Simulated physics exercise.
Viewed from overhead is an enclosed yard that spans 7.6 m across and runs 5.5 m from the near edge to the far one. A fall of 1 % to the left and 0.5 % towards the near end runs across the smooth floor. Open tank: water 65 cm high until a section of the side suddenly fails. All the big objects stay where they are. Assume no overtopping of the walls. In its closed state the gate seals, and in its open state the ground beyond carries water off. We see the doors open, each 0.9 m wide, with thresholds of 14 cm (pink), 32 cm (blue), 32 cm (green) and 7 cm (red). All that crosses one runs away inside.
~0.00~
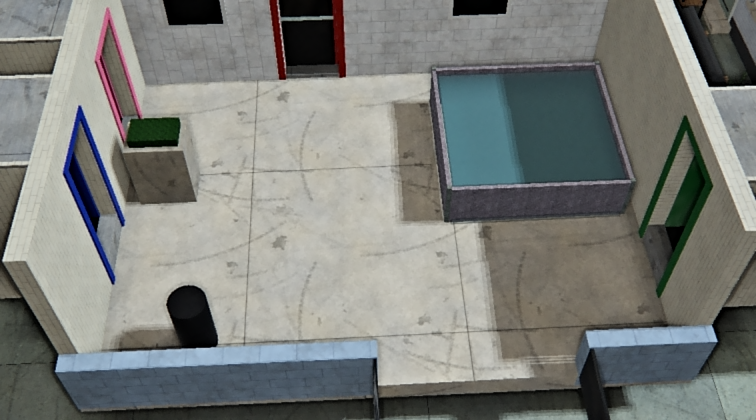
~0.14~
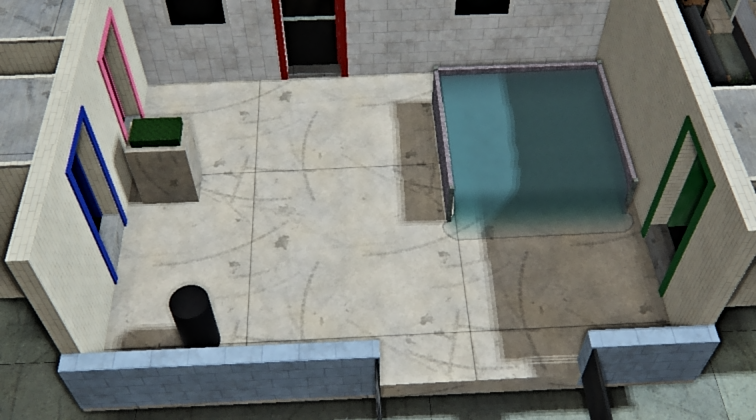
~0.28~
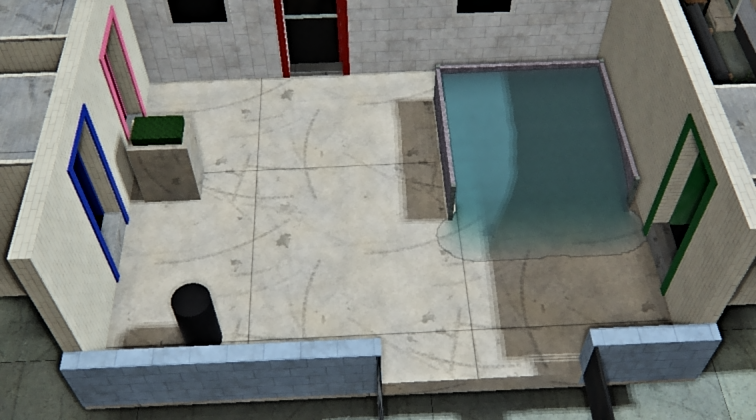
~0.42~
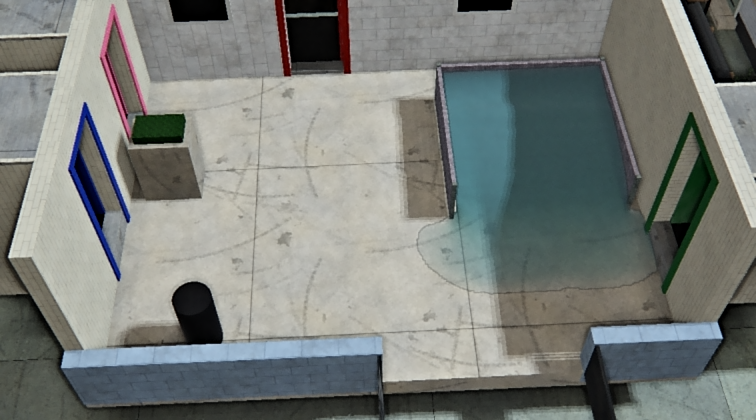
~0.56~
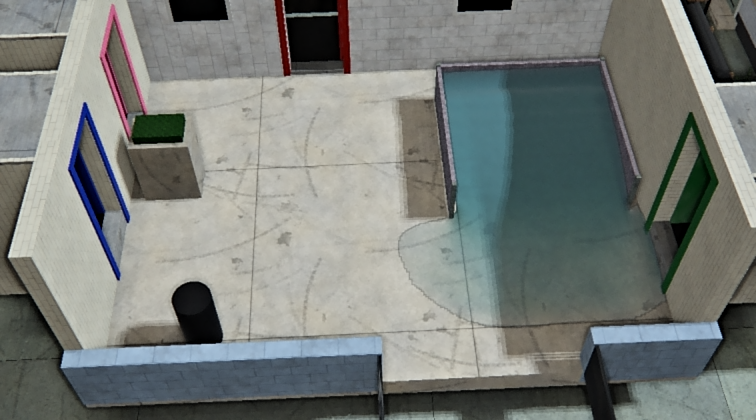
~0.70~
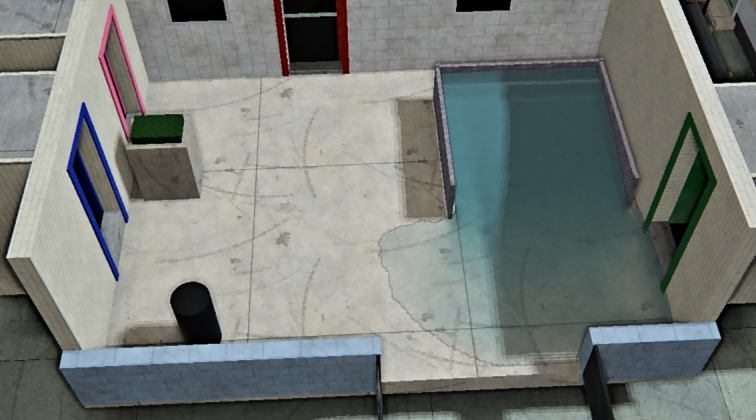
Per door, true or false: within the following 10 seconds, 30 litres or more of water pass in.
Pink door: False. Blue door: False. Green door: False. Red door: False.
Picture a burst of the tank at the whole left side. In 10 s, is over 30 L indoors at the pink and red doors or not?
Door pink goes beyond, door red goes beyond.
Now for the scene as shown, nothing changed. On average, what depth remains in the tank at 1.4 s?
It averages close to 37 centimetres.
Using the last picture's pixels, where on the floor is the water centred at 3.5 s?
Roughly (528, 244).
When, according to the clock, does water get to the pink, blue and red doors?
So pink at 6.5 s, blue at 5.0 s, and red at 8.5 s.
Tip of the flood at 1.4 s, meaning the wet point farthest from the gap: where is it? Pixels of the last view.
Somewhere near pixel (350, 366).
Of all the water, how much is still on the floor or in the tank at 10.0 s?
Still there: Roughly 44 %.
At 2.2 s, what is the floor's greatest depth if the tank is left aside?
I'd put it at close to 45 cm.
After 1.4 s water covers 30 % of the floor and is deepest (50 cm) near (665, 351); pink door not reached, blue door not reached, green door 19 cm at the sill, 0 L in, red door not reached.
After 2.2 s water covers 30 % of the floor and is deepest (45 cm) near (638, 352); pink door not reached, blue door not reached, green door 23 cm at the sill, 0 L in, red door not reached.
After 3.5 s water covers 35 % of the floor and is deepest (26 cm) near (624, 353); pink door not reached, blue door not reached, green door 24 cm at the sill, 1 L in, red door not reached.
After 6.0 s water covers 60 % of the floor and is deepest (19 cm) near (227, 360); pink door not reached, blue door 12 cm at the sill, 0 L in, green door 9 cm at the sill, 1 L in, red door not reached.
After 10.0 s water covers 80 % of the floor and is deepest (13 cm) near (101, 379); pink door 3 cm at the sill, 0 L in, blue door 12 cm at the sill, 0 L in, green door 4 cm at the sill, 1 L in, red door 2 cm at the sill, 0 L in.
